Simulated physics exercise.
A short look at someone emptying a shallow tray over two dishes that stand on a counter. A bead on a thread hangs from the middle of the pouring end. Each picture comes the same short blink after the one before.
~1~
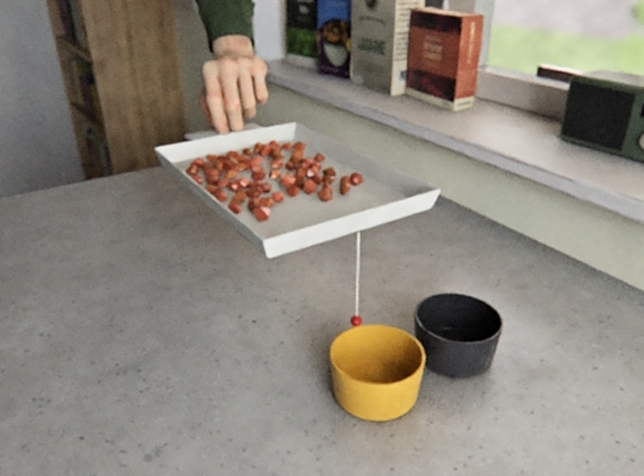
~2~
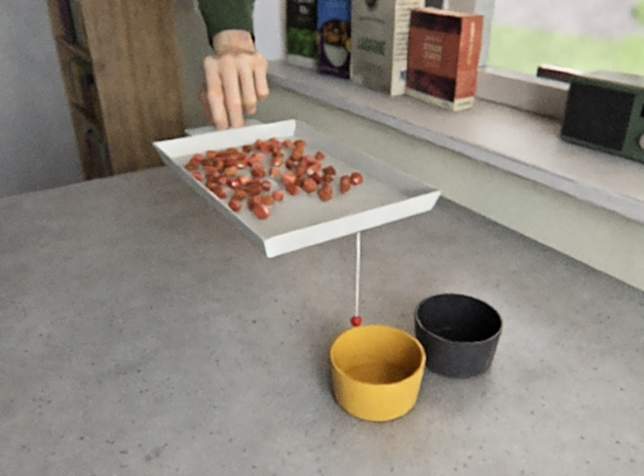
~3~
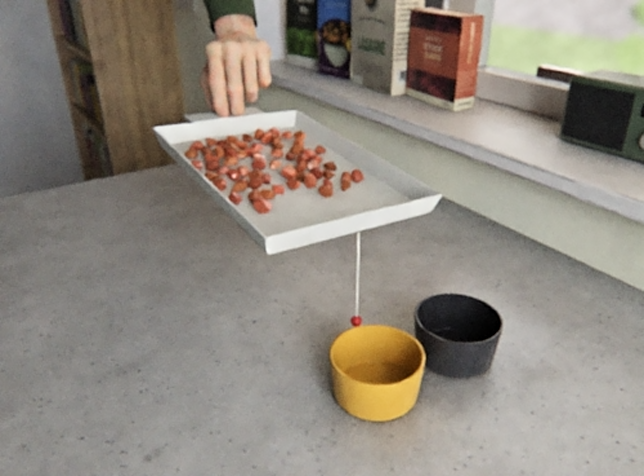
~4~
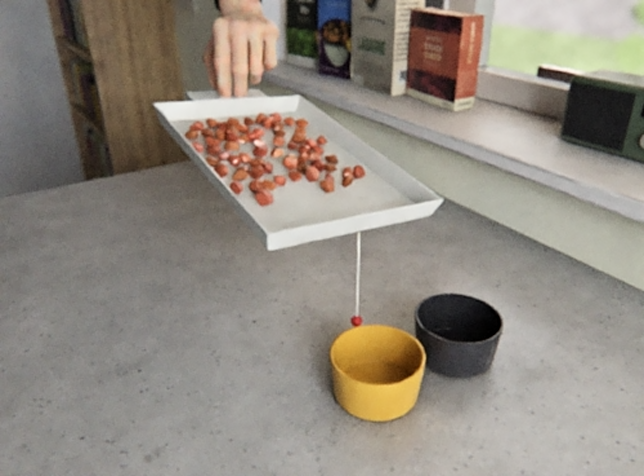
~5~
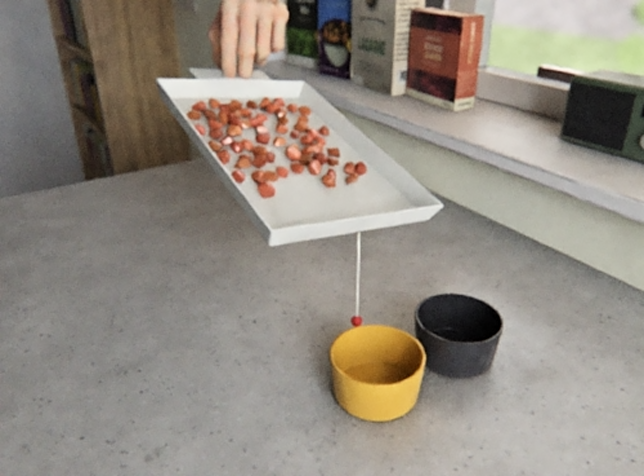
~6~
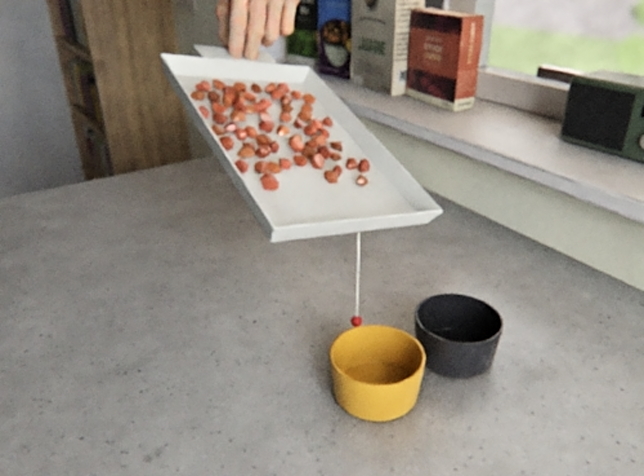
A hand raising the far end of a shallow white tray of small reddish chunks above a yellow dish and a black dish.
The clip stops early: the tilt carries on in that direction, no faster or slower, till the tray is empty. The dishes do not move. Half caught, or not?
Caught overall: More than half.
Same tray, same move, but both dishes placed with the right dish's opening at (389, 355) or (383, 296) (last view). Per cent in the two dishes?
The first gives 0 %, the second 20 %.
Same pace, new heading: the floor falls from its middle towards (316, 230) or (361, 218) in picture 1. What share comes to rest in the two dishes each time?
Near 20 % and 50 %.
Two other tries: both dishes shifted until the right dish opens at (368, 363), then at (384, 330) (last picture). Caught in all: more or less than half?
At the first place not half, at the second under half.
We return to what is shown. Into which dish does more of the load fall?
The winner is the right-hand dish.
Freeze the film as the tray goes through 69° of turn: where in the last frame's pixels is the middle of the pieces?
At about (412, 213).
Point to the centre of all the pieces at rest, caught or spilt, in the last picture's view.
Near (442, 347).
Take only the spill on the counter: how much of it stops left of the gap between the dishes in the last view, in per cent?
It comes to 60 per cent or so.
Soon, tray tipped steeply; most on the tray; a stray few in the right dish; a small part in the air.
A while on, tray tipped past a quarter turn; a small part on the tray; a stray few in the left dish; about two thirds in the right dish; a small part outside both; a small part in the air.
Towards the end, tray tipped past a quarter turn; a stray few in the left dish; about two thirds in the right dish; about a third outside both.
Finally, tray tipped past a quarter turn; a stray few in the left dish; about two thirds in the right dish; about a third outside both.
